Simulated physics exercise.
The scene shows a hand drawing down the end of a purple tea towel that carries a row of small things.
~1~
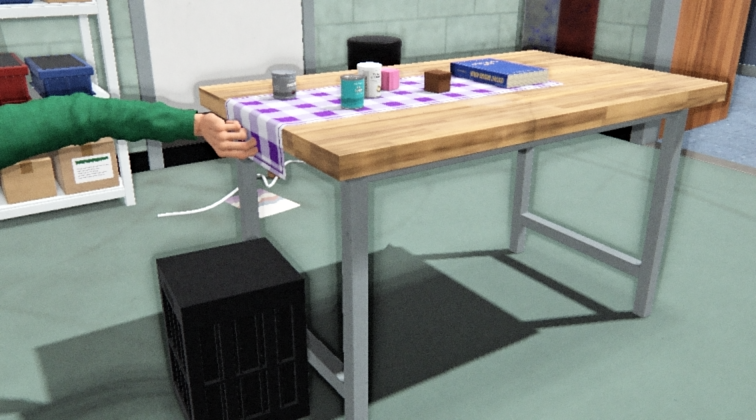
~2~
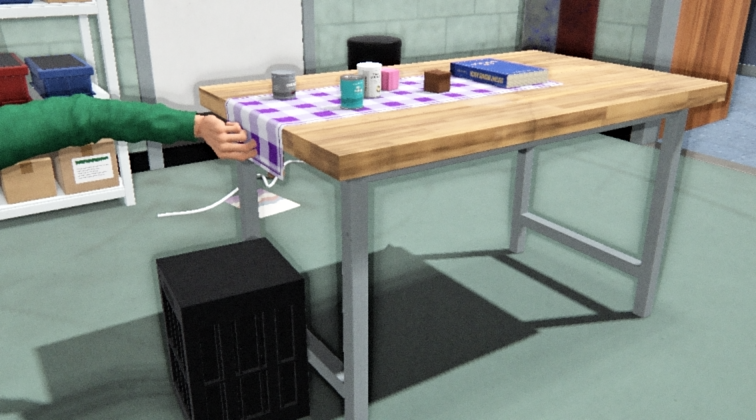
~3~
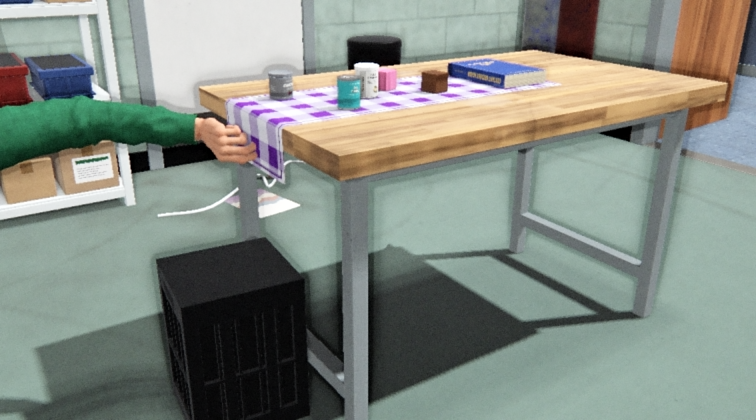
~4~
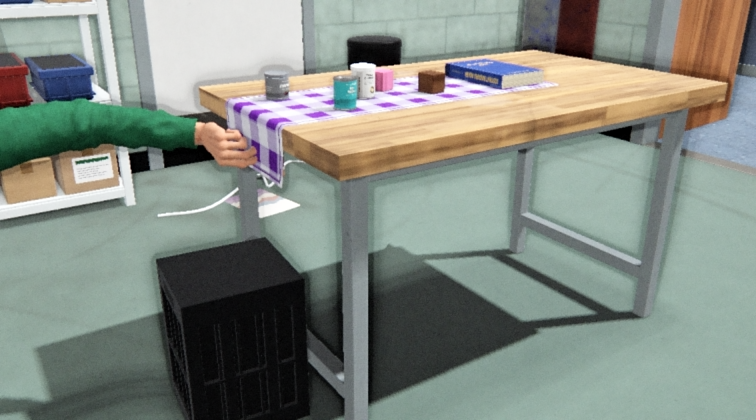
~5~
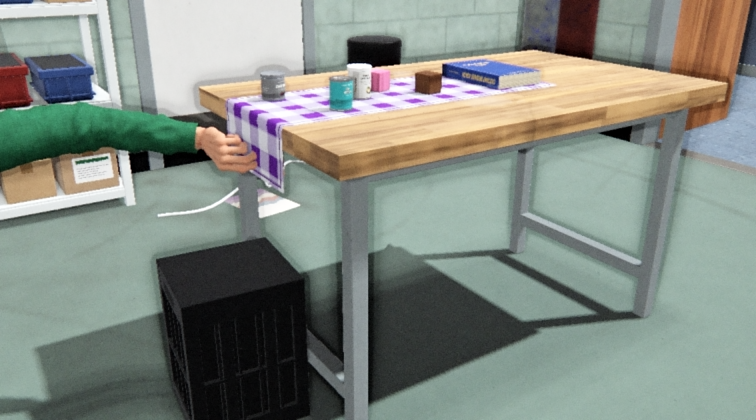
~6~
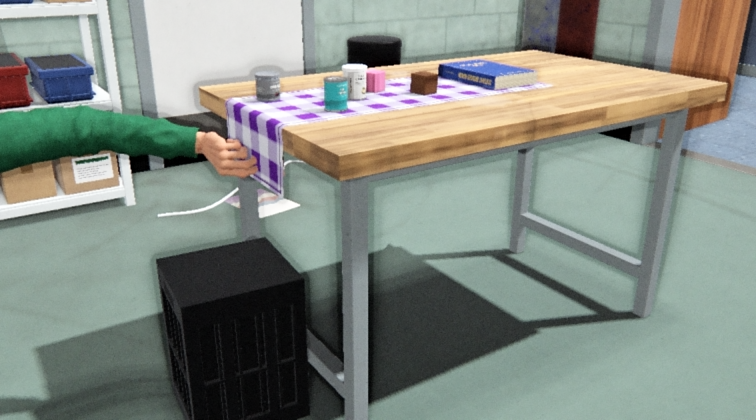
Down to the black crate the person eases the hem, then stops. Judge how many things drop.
Going over the edge will be two of them.
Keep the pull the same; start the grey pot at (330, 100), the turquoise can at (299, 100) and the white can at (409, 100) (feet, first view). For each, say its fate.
Grey pot dropped, turquoise can dropped, white can kept.
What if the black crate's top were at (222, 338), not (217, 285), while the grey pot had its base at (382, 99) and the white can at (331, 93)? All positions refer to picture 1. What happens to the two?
The grey pot is lost; the white can is lost.
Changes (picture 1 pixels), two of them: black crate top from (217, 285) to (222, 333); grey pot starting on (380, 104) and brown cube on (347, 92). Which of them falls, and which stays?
Grey pot: Lost; brown cube: Lost.
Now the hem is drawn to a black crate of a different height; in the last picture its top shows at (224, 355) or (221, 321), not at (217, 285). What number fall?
4 and 3.
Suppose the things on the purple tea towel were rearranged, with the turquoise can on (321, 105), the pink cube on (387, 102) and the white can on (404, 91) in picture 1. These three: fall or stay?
Here's the result: The turquoise can leaves the top, the pink cube remains in place and the white can remains in place.
A little later, hem near (257, 229); grey pot gone.
Next, hem on the crate; grey pot and turquoise can gone.
When it is over, hem on the crate; grey pot and turquoise can gone. It carries off two.
